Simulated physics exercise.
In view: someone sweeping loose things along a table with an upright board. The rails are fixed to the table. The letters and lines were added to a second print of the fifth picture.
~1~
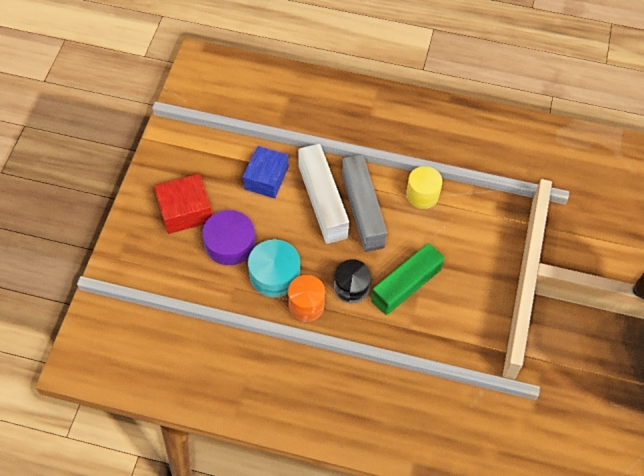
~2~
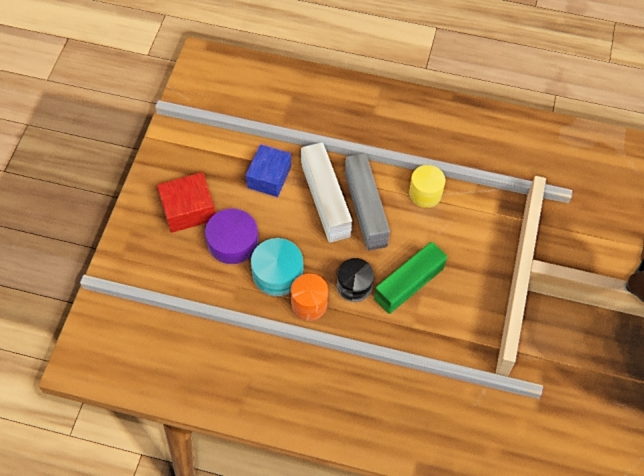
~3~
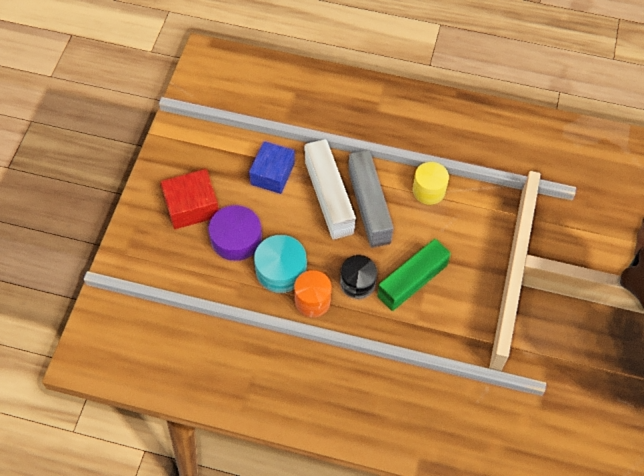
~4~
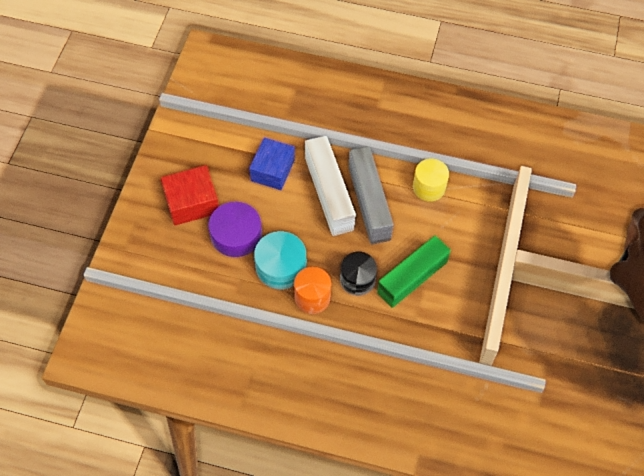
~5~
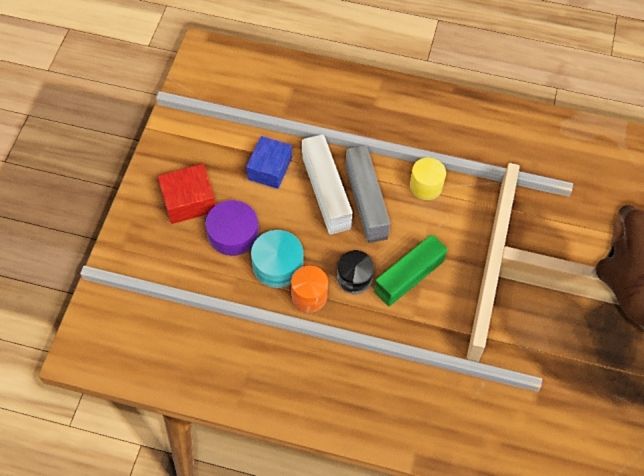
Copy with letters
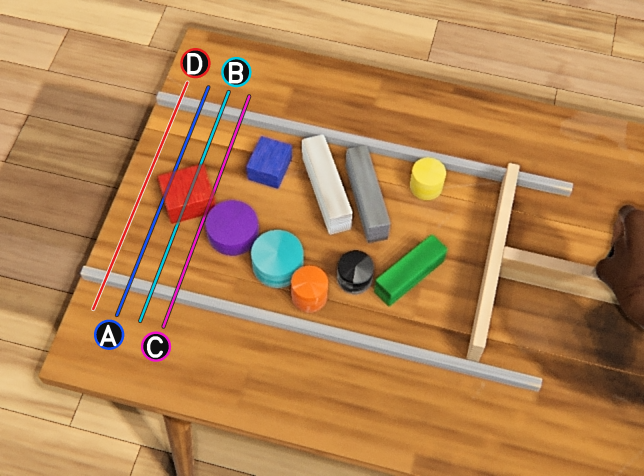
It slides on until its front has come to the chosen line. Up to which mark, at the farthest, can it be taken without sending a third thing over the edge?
At C, and not beyond.
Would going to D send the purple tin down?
Yes.
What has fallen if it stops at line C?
It is the red block.
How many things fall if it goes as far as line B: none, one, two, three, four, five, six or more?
By then, three.
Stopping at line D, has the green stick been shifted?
Yes.
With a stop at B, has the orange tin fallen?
No.
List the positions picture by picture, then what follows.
The first picture shows black tin (352, 282); grey stick (364, 203); orange tin (307, 299).
The second picture shows board (526, 264); yellow tin (427, 186).
The third picture shows board (520, 259); white stick (330, 189).
The fourth picture shows board (510, 253); green stick (414, 272).
The fifth picture shows board (497, 250); red block (187, 194); black tin (355, 272); grey stick (368, 194).
On the marked copy, A at (166, 193); B at (187, 199); C at (209, 204); D at (143, 188).
With C. Early on, board (392, 226); yellow tin (385, 170); black tin (334, 267).
Further on, board (288, 202); red block (177, 186); blue block (212, 149).
At the end, board (211, 184); red block over the edge; blue block (140, 130); one fallen.
As for the rest, A drops five; B drops three; D drops seven.
